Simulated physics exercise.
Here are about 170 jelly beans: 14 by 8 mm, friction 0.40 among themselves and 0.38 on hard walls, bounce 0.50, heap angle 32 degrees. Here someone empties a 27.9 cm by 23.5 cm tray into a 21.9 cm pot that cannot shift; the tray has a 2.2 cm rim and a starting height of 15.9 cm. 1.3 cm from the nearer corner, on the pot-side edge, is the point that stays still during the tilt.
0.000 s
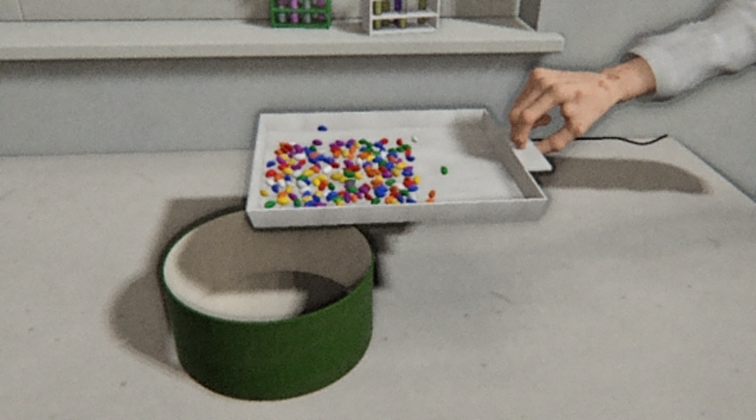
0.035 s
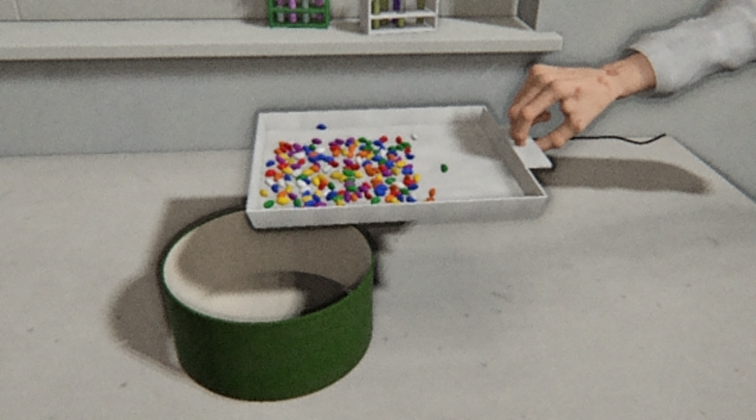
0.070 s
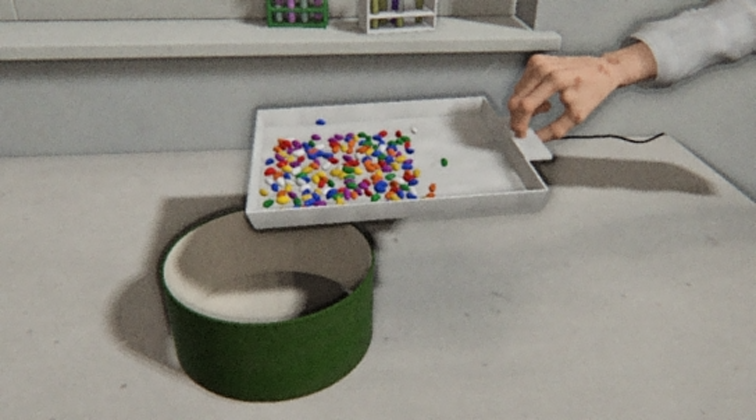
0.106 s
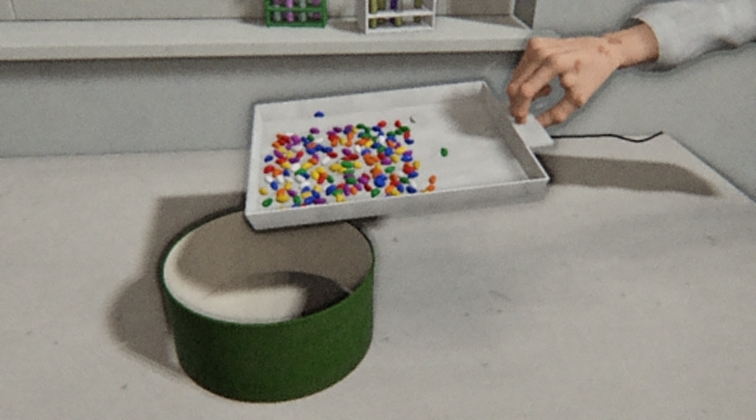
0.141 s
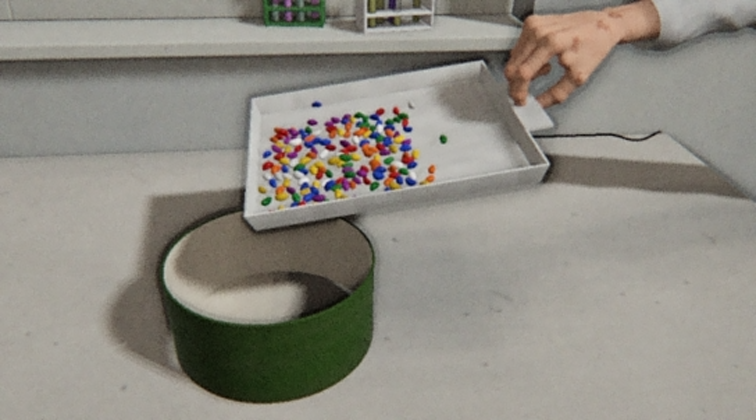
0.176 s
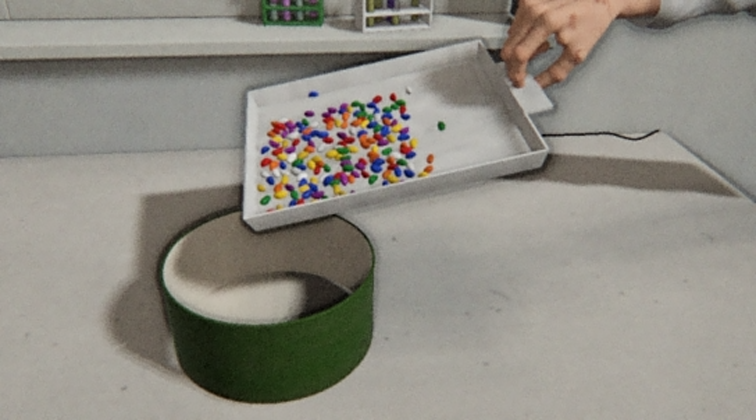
The clip opens on a hand holding a white tray of colourful jelly beans nearly level above a green, round pot on a pale counter. The hand then raises the tray's right side, gradually slanting it down toward the left, while the beans stay clustered on the left part.
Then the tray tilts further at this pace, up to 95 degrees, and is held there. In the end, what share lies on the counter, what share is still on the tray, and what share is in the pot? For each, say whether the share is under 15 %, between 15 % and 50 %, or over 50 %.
Counter: Under 15 %; tray: Under 15 %; pot: Over 50 %.
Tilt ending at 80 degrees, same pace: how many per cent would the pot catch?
Roughly 90 percent.
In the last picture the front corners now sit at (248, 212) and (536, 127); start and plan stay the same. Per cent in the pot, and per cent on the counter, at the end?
You'd end with pot at 80 and counter at 20.
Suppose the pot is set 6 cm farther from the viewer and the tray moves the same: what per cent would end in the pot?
Close to 5 per cent, then.
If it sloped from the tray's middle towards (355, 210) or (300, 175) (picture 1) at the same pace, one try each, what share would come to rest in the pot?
I'd put it at roughly 80 per cent for the first tilt and roughly 70 per cent for the second.
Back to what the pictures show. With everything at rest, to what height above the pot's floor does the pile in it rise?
It stands at some 2.5 cm.
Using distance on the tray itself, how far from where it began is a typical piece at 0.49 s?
By then it sits near 5 cm from where it began.
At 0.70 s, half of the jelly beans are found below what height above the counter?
Some 18 cm.
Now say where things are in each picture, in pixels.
In the first frame, tray tilt 0 degrees, front corners at (254, 207) and (539, 196); middle of the pieces at (343, 174); pot at (270, 256).
In the second frame, tray tilt 1 degrees, front corners at (254, 208) and (539, 194); middle of the pieces at (343, 173).
In the third frame, tray tilt 3 degrees, front corners at (253, 209) and (540, 188); middle of the pieces at (342, 169).
In the fourth frame, tray tilt 6 degrees, front corners at (253, 210) and (541, 176), lowest corner left front; middle of the pieces at (342, 164).
In the fifth frame, tray tilt 10 degrees, front corners at (251, 212) and (541, 162), lowest corner left front; middle of the pieces at (340, 157).
In the sixth frame, tray tilt 15 degrees, front corners at (250, 213) and (540, 148), lowest corner left front; middle of the pieces at (338, 149); pot at (270, 257). The tray's pace is about 125 degrees a second.
After 0.49 s, tilt 54 degrees; the tray holds 100 %, the pot 0 %.
After 0.70 s, tilt 81 degrees; the tray holds 75 %, the pot 10 %.
After 1.02 s, tilt 95 degrees; the tray holds 0 %, the pot 95 %.
At rest (1.9 s), counter 5 %, tray 0 %, pot 95 %.
